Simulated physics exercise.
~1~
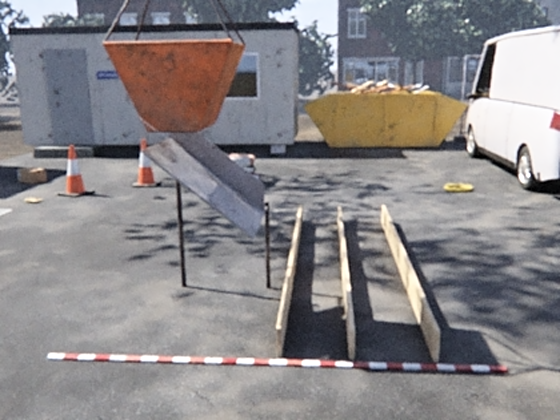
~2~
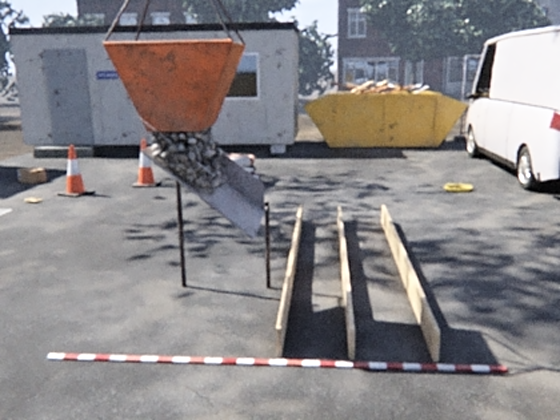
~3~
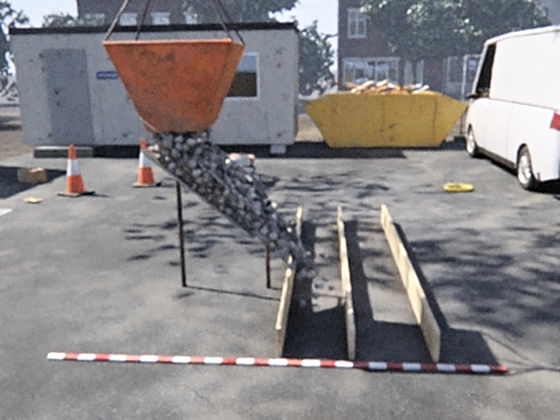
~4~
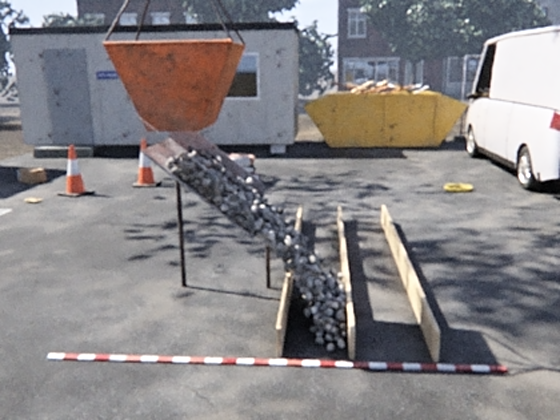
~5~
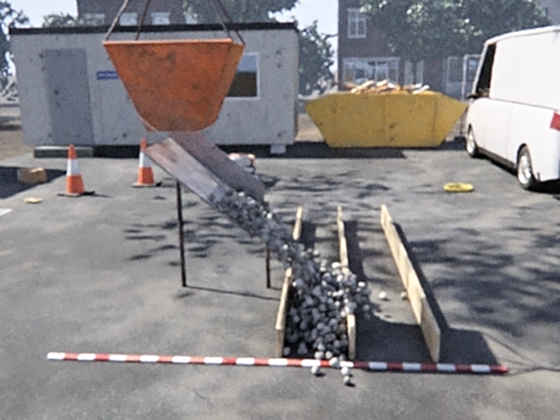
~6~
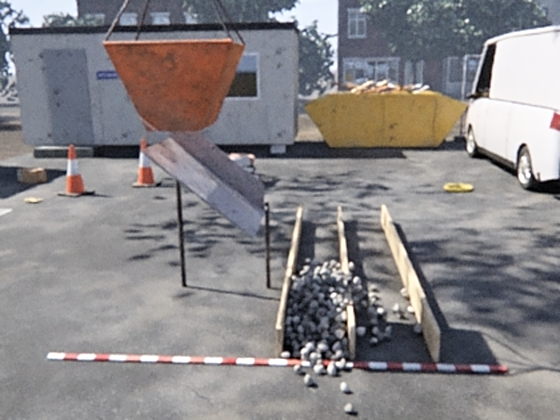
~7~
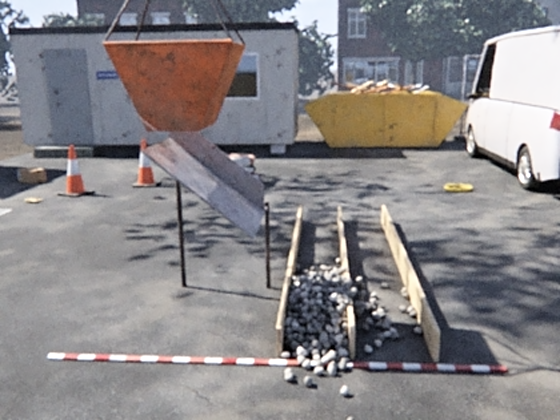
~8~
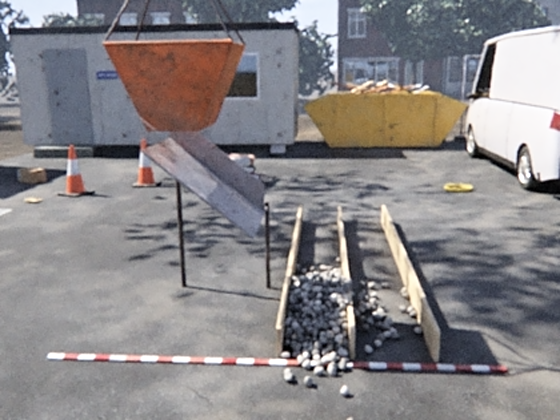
In this clip, grey stones drop from a hanging orange skip onto a sloping steel chute and slide down to the right between upright wooden boards, settling mostly in the left bay, with a few in the right bay and some near the red and white striped pole.
